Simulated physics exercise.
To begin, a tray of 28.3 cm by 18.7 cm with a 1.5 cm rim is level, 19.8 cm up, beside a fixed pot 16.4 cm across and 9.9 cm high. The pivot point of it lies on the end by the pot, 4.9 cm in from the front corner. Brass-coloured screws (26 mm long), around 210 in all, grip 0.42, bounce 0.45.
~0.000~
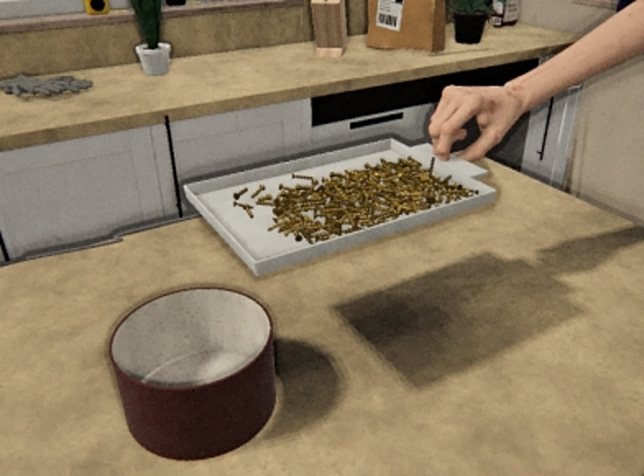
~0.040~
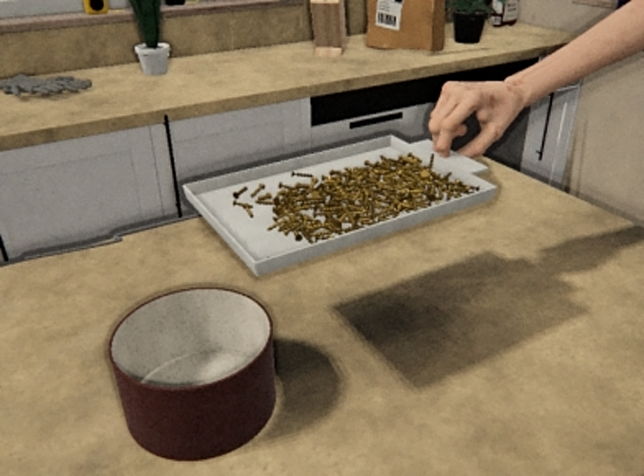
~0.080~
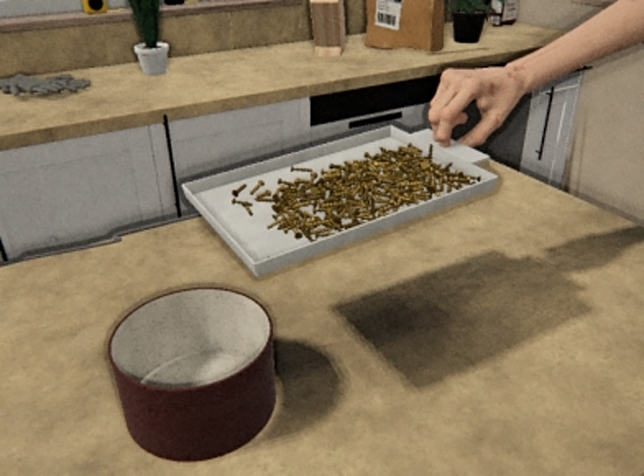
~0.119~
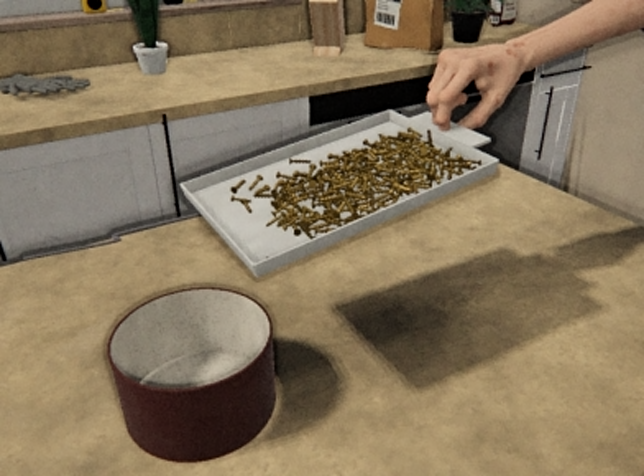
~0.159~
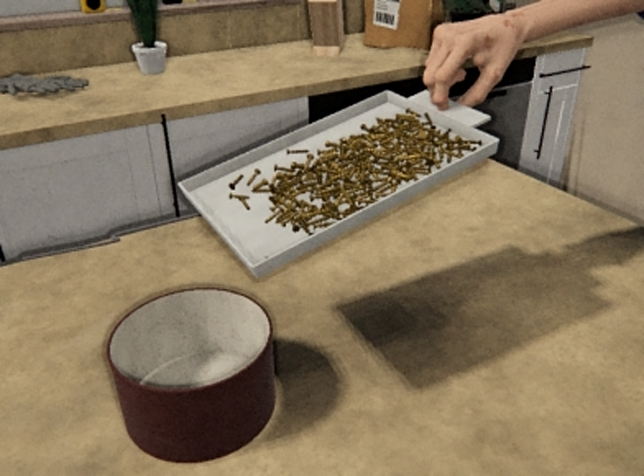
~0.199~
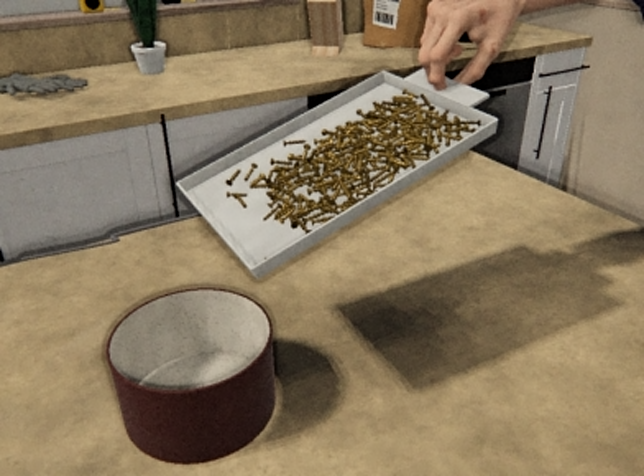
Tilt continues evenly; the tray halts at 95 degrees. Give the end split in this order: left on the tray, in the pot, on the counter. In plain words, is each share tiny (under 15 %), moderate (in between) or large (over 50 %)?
Tray: Small; pot: Large; counter: Medium.
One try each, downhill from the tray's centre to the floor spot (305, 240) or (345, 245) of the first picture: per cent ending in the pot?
Roughly 15 per cent on the first try and 5 per cent on the second.
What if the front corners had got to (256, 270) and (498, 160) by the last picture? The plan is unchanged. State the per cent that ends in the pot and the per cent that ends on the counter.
The pot gets 20 and the counter 80.
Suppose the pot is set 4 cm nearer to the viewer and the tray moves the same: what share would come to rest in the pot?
Near 75 per cent in that case.
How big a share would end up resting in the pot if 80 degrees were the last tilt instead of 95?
That comes out at some 60 per cent.
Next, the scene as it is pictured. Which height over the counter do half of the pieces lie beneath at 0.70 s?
Roughly 18 cm.
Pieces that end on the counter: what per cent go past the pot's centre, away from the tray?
I'd put it at close to 100 per cent.
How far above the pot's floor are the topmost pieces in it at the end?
I'd put it at close to 3.0 centimetres.
After 0.50 s, tilt 56 degrees; the tray holds 100 %, the pot 0 %.
Then, at 0.70 s, tilt 81 degrees; the tray holds 30 %, the pot 10 %.
After 1.02 s, tilt 95 degrees; the tray holds 0 %, the pot 65 %.
In the end, at 2.3 s, tray 0 %, pot 65 %, counter 35 %.
